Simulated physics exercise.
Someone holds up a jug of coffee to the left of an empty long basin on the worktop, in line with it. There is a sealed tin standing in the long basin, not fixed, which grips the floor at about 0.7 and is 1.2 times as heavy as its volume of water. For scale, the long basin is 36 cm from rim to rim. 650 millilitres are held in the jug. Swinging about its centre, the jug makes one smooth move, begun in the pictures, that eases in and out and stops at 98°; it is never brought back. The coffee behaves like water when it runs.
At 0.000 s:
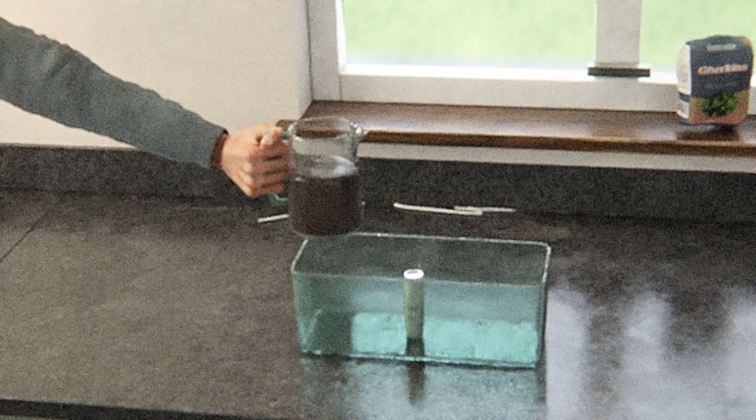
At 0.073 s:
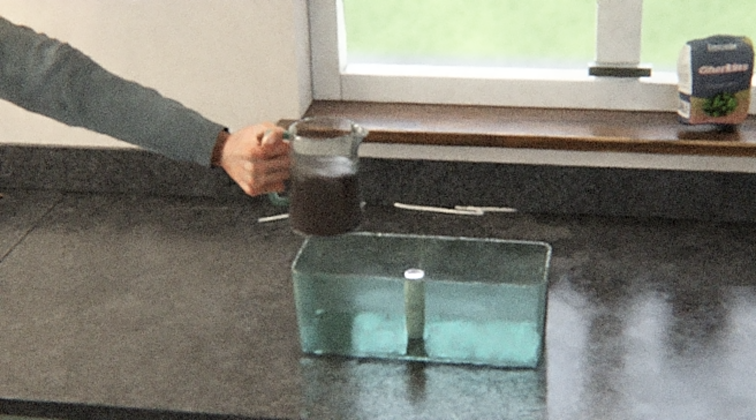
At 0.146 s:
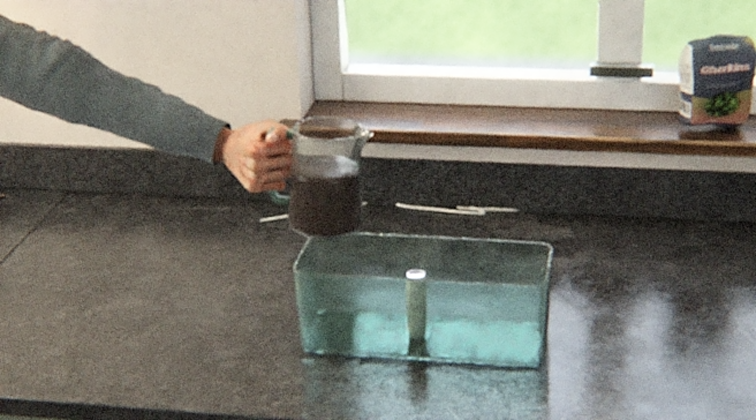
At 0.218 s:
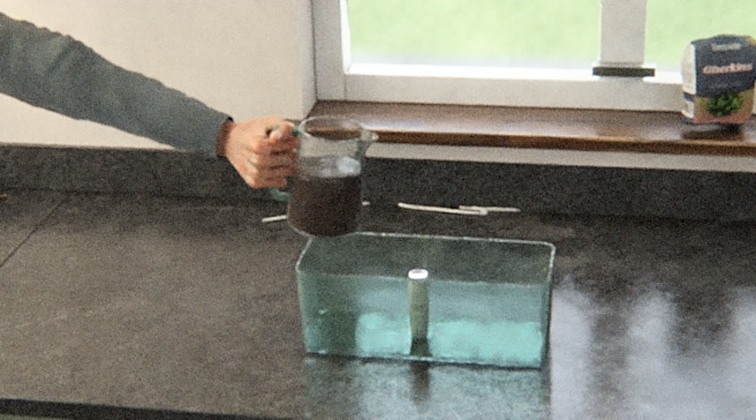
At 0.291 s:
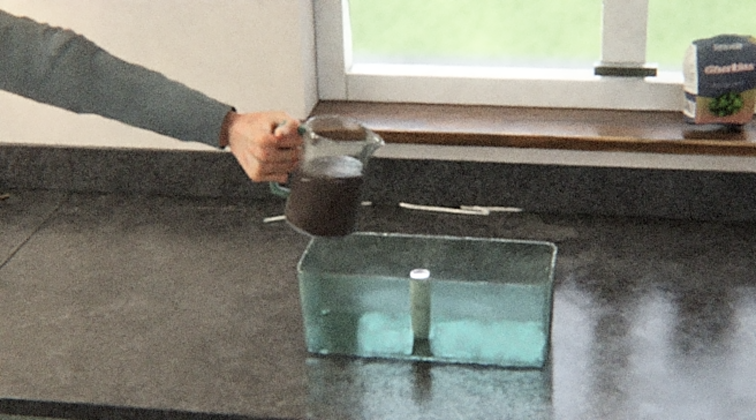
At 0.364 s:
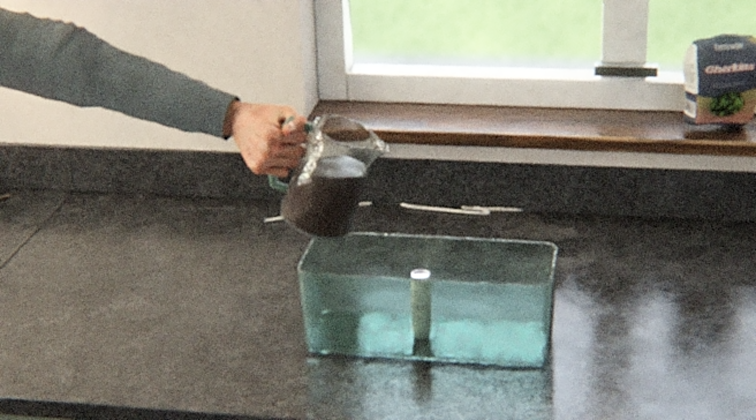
At first, a hand at the left holds a glass jug of dark coffee upright by its handle, above a long, clear greenish basin on a dark worktop. The hand then turns the jug gradually clockwise, its spout dipping to the right while the coffee stays inside and the basin stays still.
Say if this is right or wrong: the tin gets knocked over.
Wrong, it stays standing.
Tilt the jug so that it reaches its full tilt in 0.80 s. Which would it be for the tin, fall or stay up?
Outcome - the tin remains standing.
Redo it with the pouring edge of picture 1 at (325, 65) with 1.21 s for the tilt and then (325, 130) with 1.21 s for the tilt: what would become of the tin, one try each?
First it tips over; then it tips over.
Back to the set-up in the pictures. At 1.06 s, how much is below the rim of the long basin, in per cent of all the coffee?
Around 26 parts in a hundred.
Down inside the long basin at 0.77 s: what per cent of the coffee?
Around 0 percent.
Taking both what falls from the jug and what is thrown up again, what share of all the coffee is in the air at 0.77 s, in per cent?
3 %.
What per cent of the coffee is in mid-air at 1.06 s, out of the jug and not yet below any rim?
18 in a hundred, give or take.
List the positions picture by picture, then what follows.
Tilt 0°; pouring edge (367, 132); surface from (292, 165) to (356, 167); the long basin's rim runs from (300, 253) to (547, 266); the tin's top is at (414, 277), in the first picture.
Tilt 1°; pouring edge (368, 132); surface from (293, 164) to (357, 167), in the second picture.
Tilt 3°; pouring edge (372, 134); surface from (295, 165) to (359, 167), in the third picture.
Tilt 8°; pouring edge (378, 138); surface from (297, 165) to (362, 167), in the fourth picture.
Tilt 13°; pouring edge (383, 143); surface from (299, 165) to (365, 168), in the fifth picture.
Tilt 20°; pouring edge (388, 150); surface from (297, 171) to (366, 168), in the sixth picture.
By 0.77 s the tilt is 69° and 97 per cent is still to pour; the tin stands where it began.
By 1.06 s the tilt is 95° and 57 per cent is still to pour; the tin stands where it began.
By 1.37 s the tilt is 98° and 19 per cent is still to pour; the tin stands where it began.
By 1.71 s the tilt is 98° and 6 per cent is still to pour; the tin stands where it began.
At rest the tin stands where it began.
